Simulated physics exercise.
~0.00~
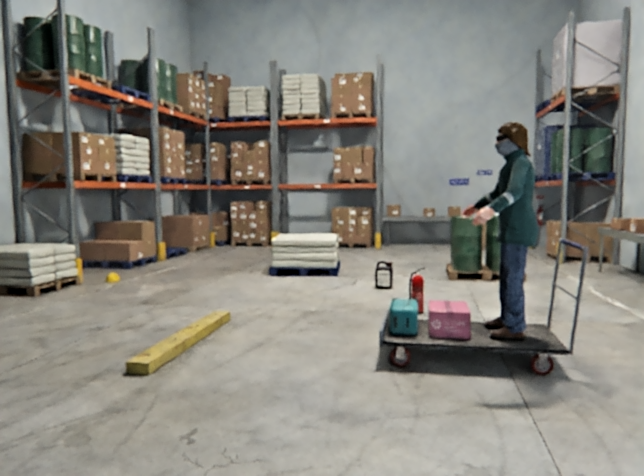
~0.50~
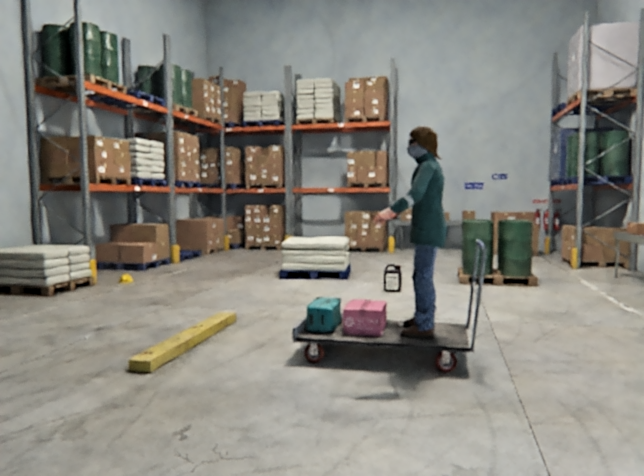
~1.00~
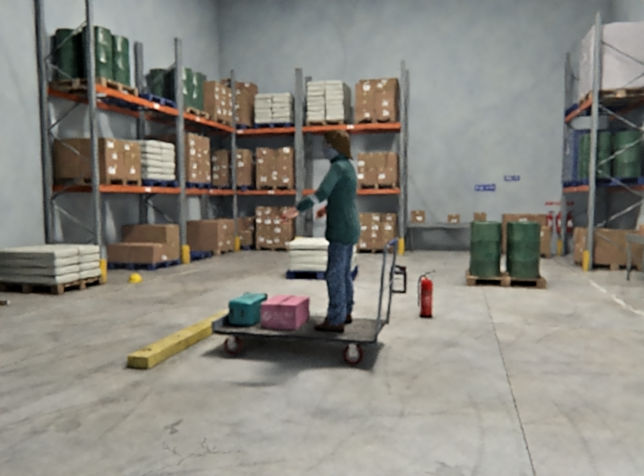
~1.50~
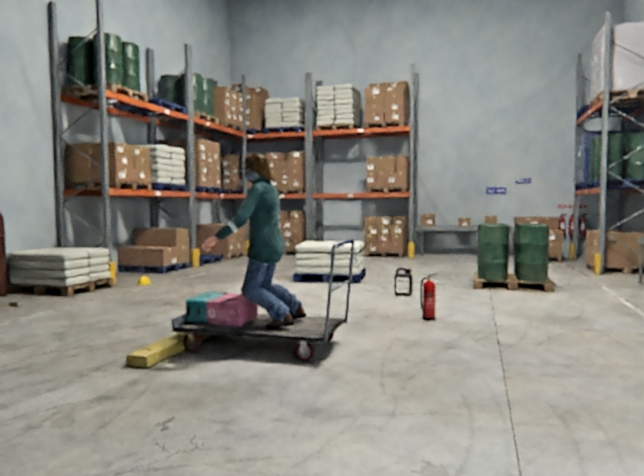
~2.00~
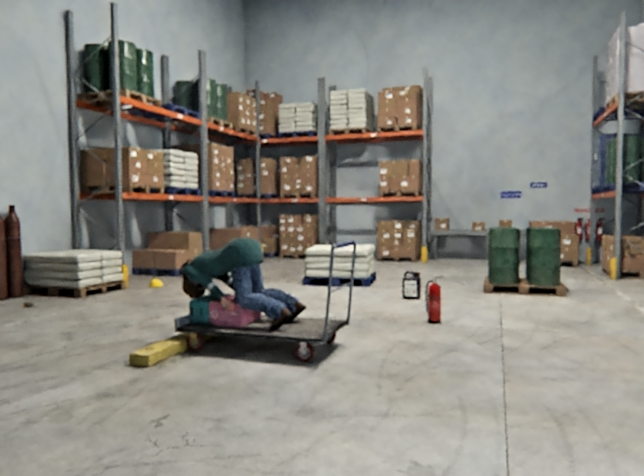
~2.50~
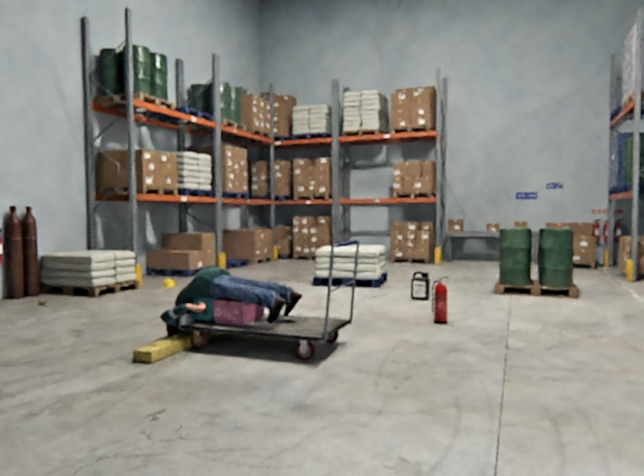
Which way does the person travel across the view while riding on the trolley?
The person travels to the left, towards the yellow kerb.
A person in a dark green top and blue jeans stands on a flat goods trolley, arms held forward, behind a teal suitcase and a pink parcel. The view is from across a grey warehouse floor, with orange-beamed racks behind and a yellow kerb lying at the left, and it drifts slightly sideways. The trolley rolls left until it stops against the kerb without tilting. The person drops to the knees, then folds forward over the load. At the end the person lies face down across the parcel and suitcase, hips still behind the front rim.
